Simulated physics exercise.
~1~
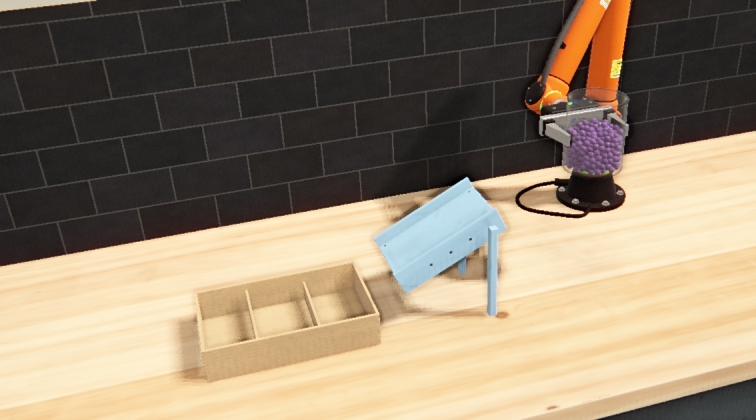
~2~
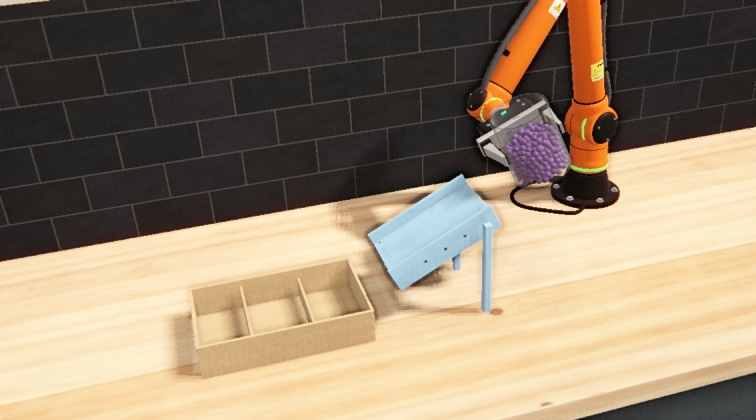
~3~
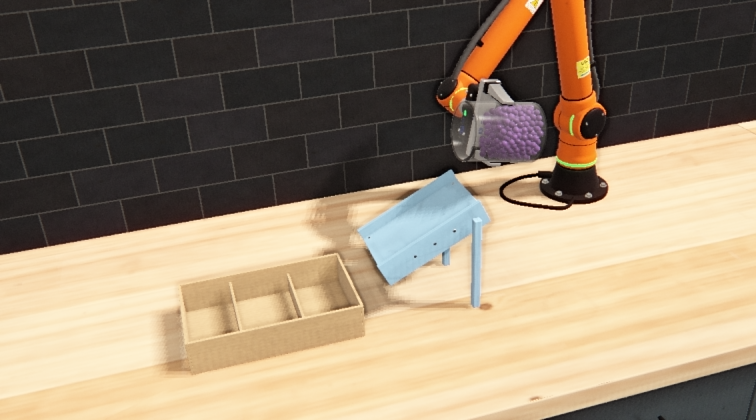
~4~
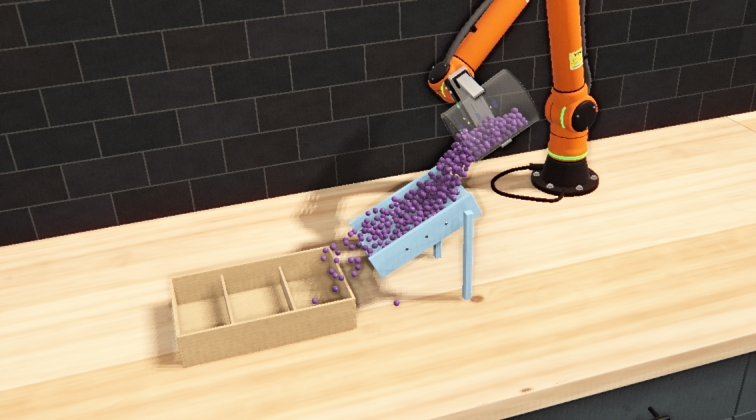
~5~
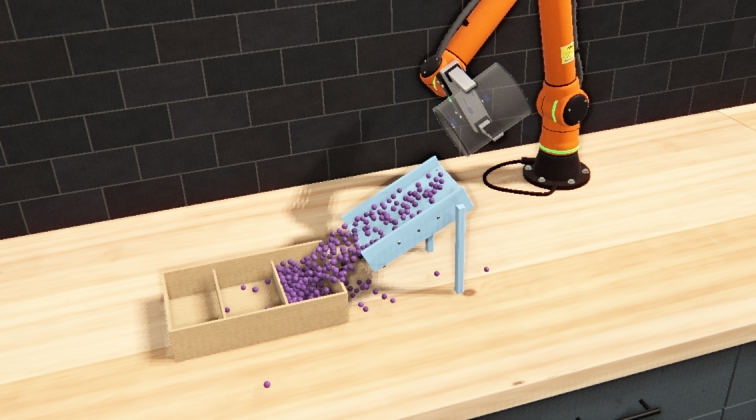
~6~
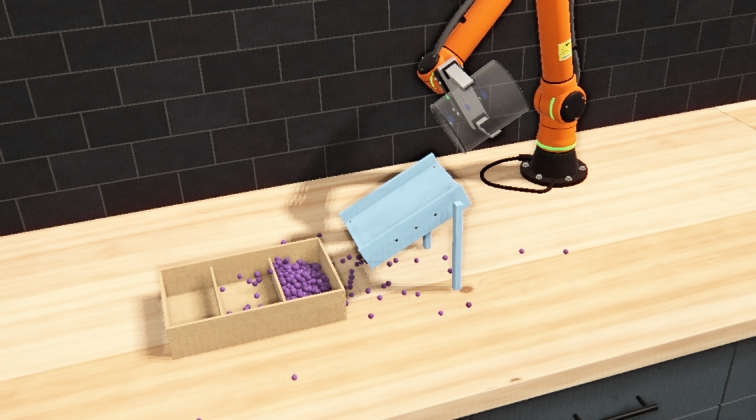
An orange robot arm carried a clear cup of purple beads left and tipped it over a sloping blue chute, sending them sliding into a divided box, where most settled in the right-hand section while some reached the middle and others scattered across the wooden table.
